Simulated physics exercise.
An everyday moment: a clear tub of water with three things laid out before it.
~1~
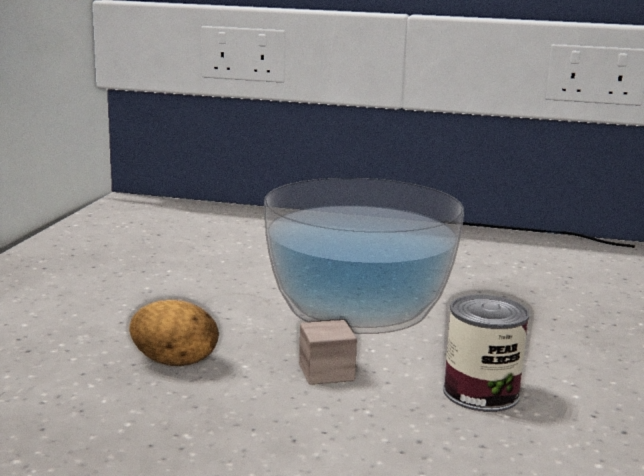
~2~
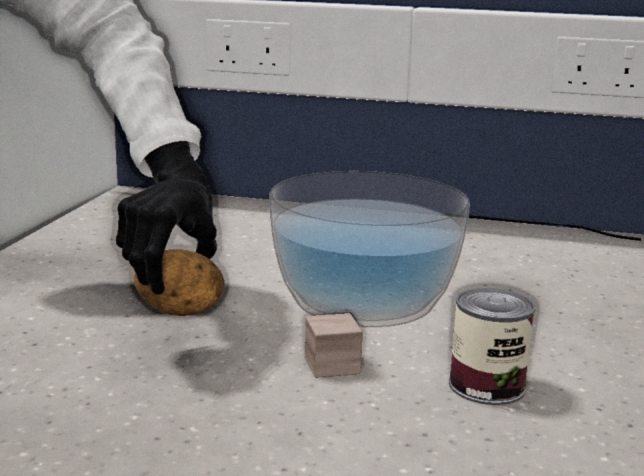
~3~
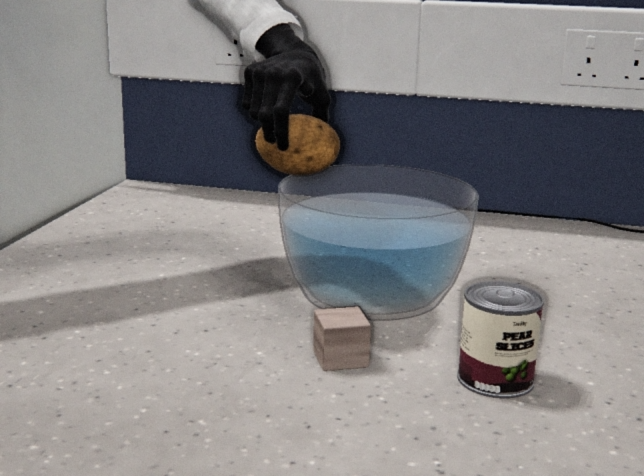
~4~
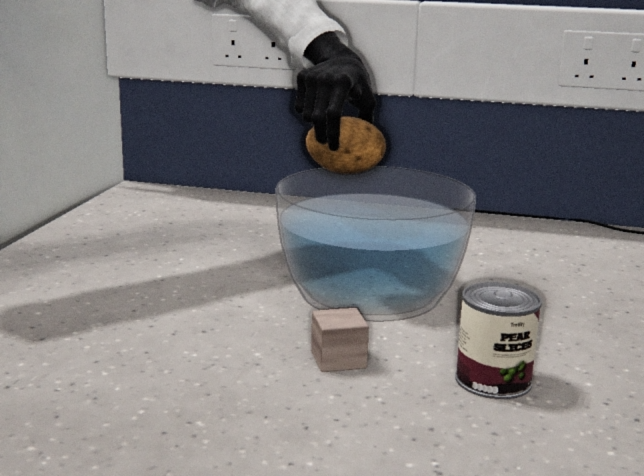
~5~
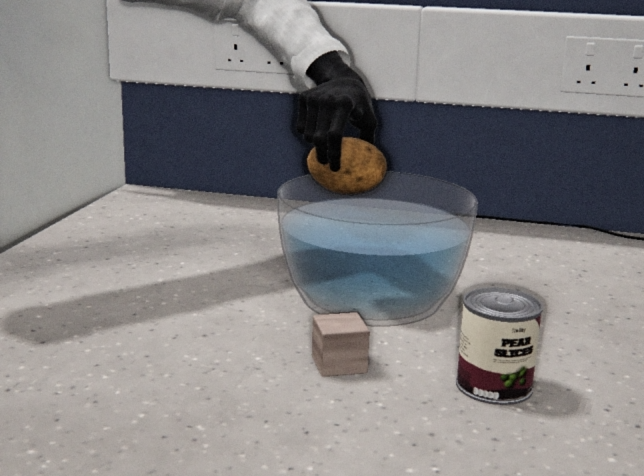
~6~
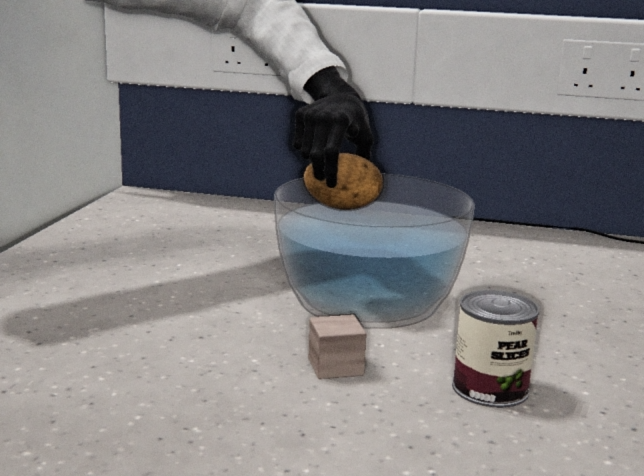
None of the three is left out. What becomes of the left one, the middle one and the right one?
Well, left won't stay up; middle won't go under; right won't stay up.
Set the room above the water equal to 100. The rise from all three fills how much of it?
Roughly 46 per cent.
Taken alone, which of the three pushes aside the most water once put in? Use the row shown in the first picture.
It's the rightmost item.
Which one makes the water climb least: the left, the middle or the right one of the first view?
You want the central body.
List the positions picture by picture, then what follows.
The first frame shows the row from the left; potato (175, 334); wooden block (327, 351); tin of food (485, 352).
The second frame shows a hand picks up the potato; potato (180, 283); tin of food (491, 345).
In the third frame, it is carried over; potato (297, 145); wooden block (341, 338).
In the fourth frame, it is above the clear tub; potato (346, 146); tin of food (497, 339).
The fifth frame shows it comes down; potato (347, 166); wooden block (340, 344).
In the sixth frame, it is just over the surface; potato (343, 182); wooden block (337, 346); tin of food (494, 347).
A moment on, the potato drops to the bottom.
Further on, the wooden block stays afloat.
When it is over, the tin of food drops to the bottom; afloat, wooden block.
